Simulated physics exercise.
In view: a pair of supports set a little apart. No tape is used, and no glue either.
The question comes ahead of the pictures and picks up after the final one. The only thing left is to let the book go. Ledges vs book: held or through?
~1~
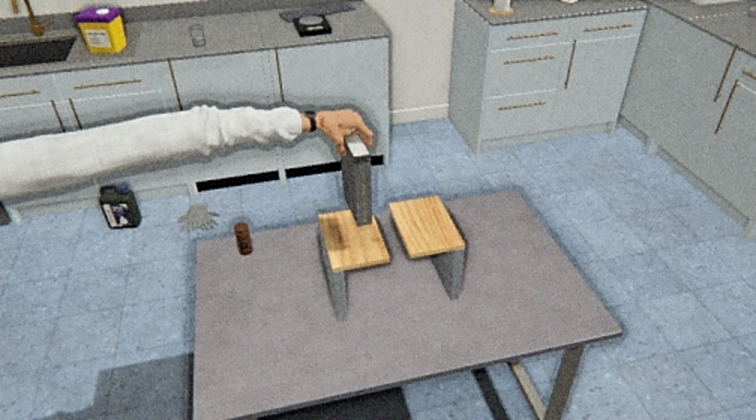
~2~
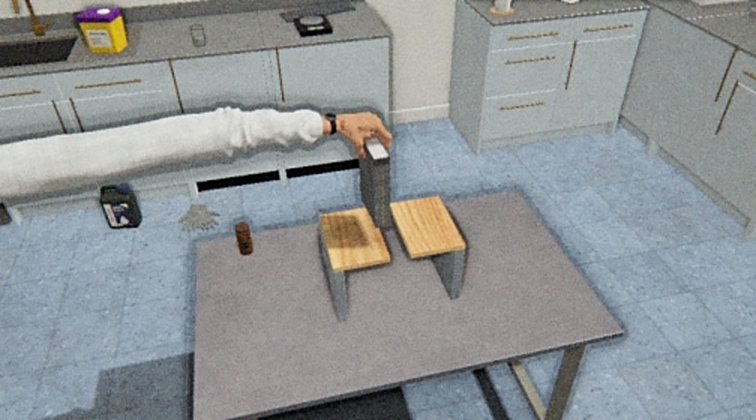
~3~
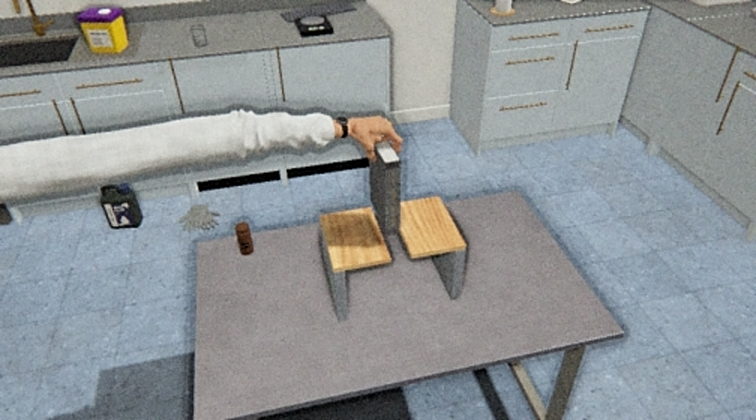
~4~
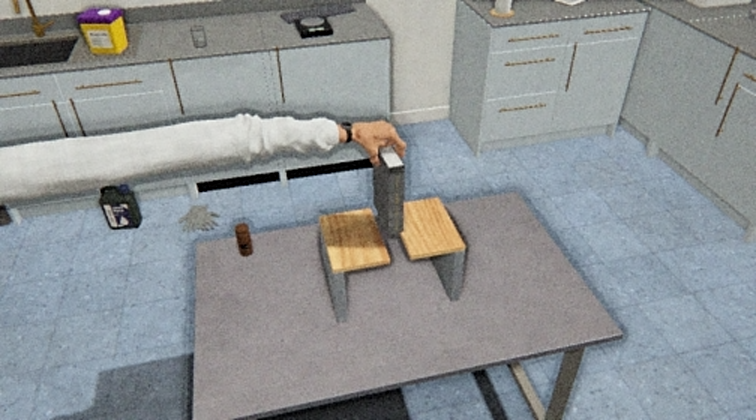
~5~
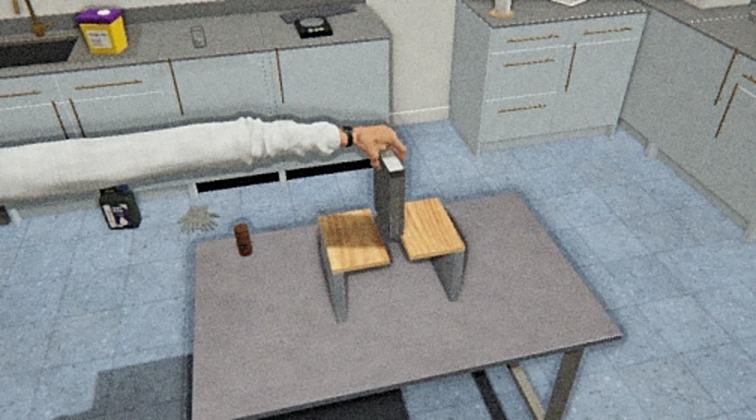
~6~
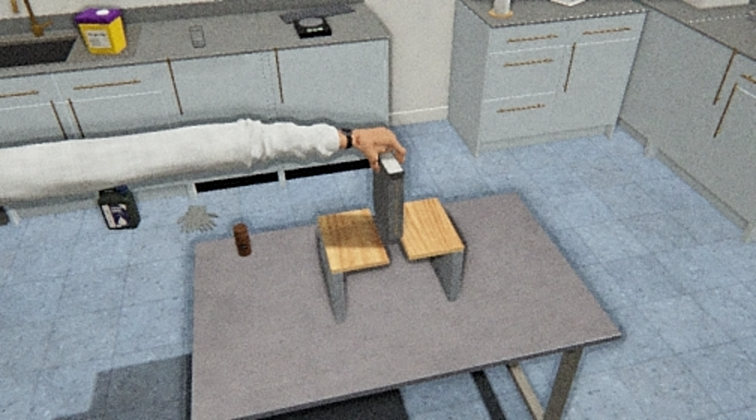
Through.
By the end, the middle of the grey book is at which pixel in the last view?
At about (388, 259).
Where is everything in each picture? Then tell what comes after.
In the first picture, being brought over the gap; grey book (356, 177); brown shaker (244, 239).
In the second picture, being brought over the gap; grey book (374, 179); brown shaker (244, 239).
In the third picture, being brought over the gap; grey book (384, 182); brown shaker (245, 239).
In the fourth picture, being brought over the gap; grey book (388, 186); brown shaker (244, 240).
In the fifth picture, being brought over the gap; grey book (389, 190); brown shaker (243, 240).
In the sixth picture, poised above the slot; grey book (388, 192); brown shaker (242, 240).
Then, 0.20 s past the last view, grey book displaced a little near (388, 206).
Then, 0.30 s past the last view, grey book displaced about its own width near (388, 245).
Then, 0.40 s past the last view, grey book displaced about its own width near (388, 250).
Then, 0.50 s past the last view, grey book displaced well along near (388, 257).
Finally, moved from the start, grey book; brown shaker still in place. Final places as the last picture's camera would see them, grey book near (388, 259). The book drops through.
